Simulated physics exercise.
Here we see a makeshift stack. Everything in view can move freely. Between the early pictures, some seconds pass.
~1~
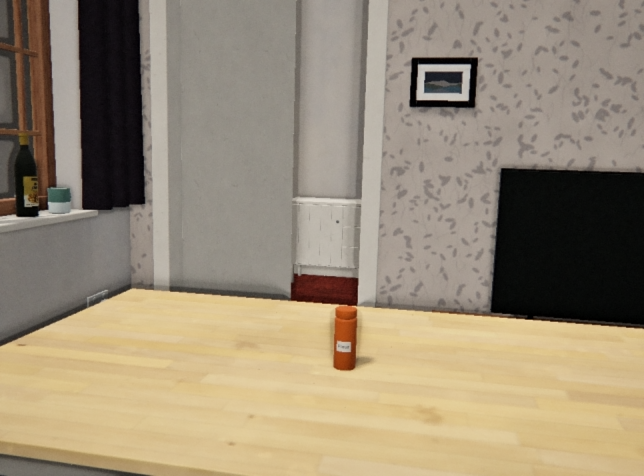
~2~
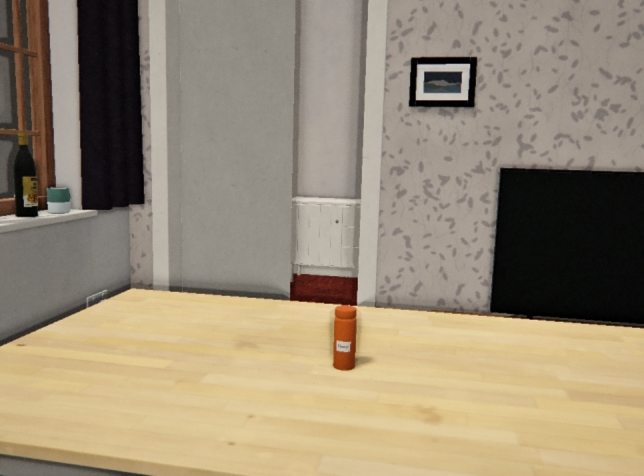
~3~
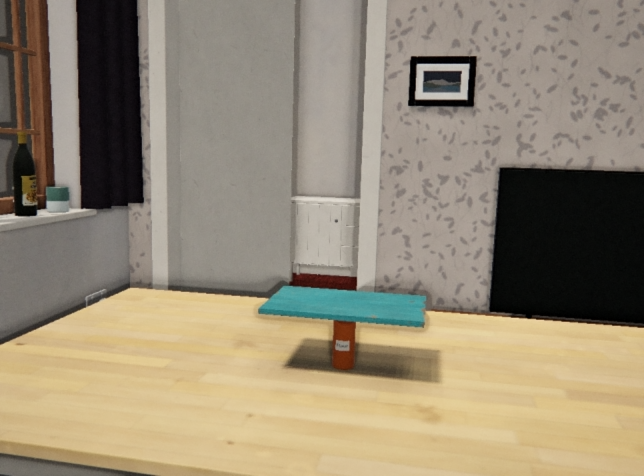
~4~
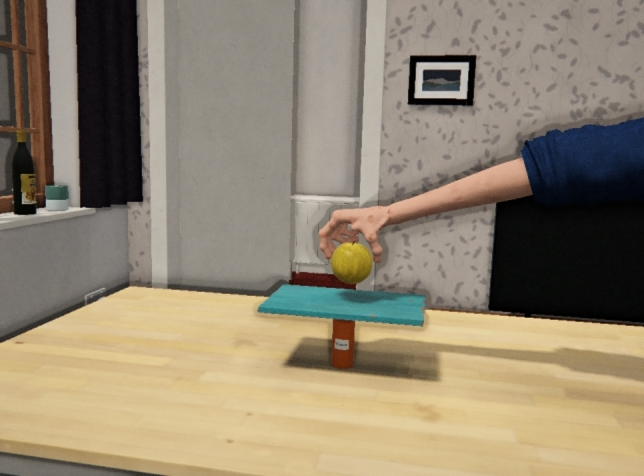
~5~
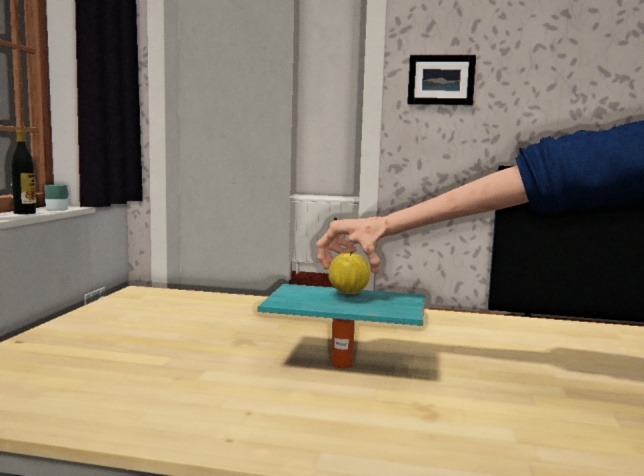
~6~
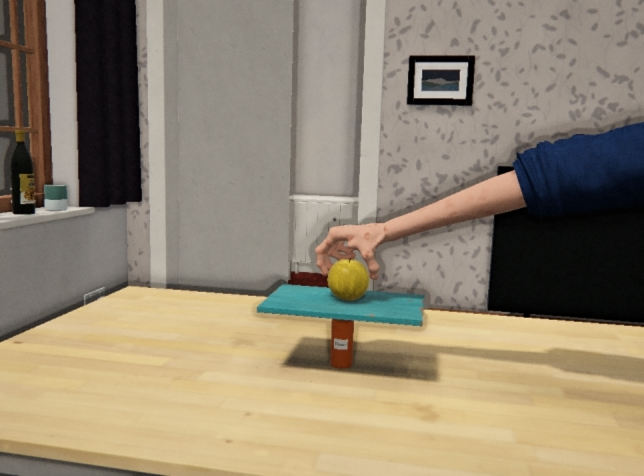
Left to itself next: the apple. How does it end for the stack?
I reckon the stack bears the weight fine.
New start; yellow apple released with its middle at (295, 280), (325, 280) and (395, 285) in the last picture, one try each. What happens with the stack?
So, first it tips over, next it stays steady, and last it tips over.
Then, 0.20 s past the last view, nothing moves.
Then, 0.50 s past the last view, yellow apple resting near (348, 280).
Finally, all 3 still in place. Final places as the last picture's camera would see them, yellow apple near (348, 280). The stack keeps its balance.
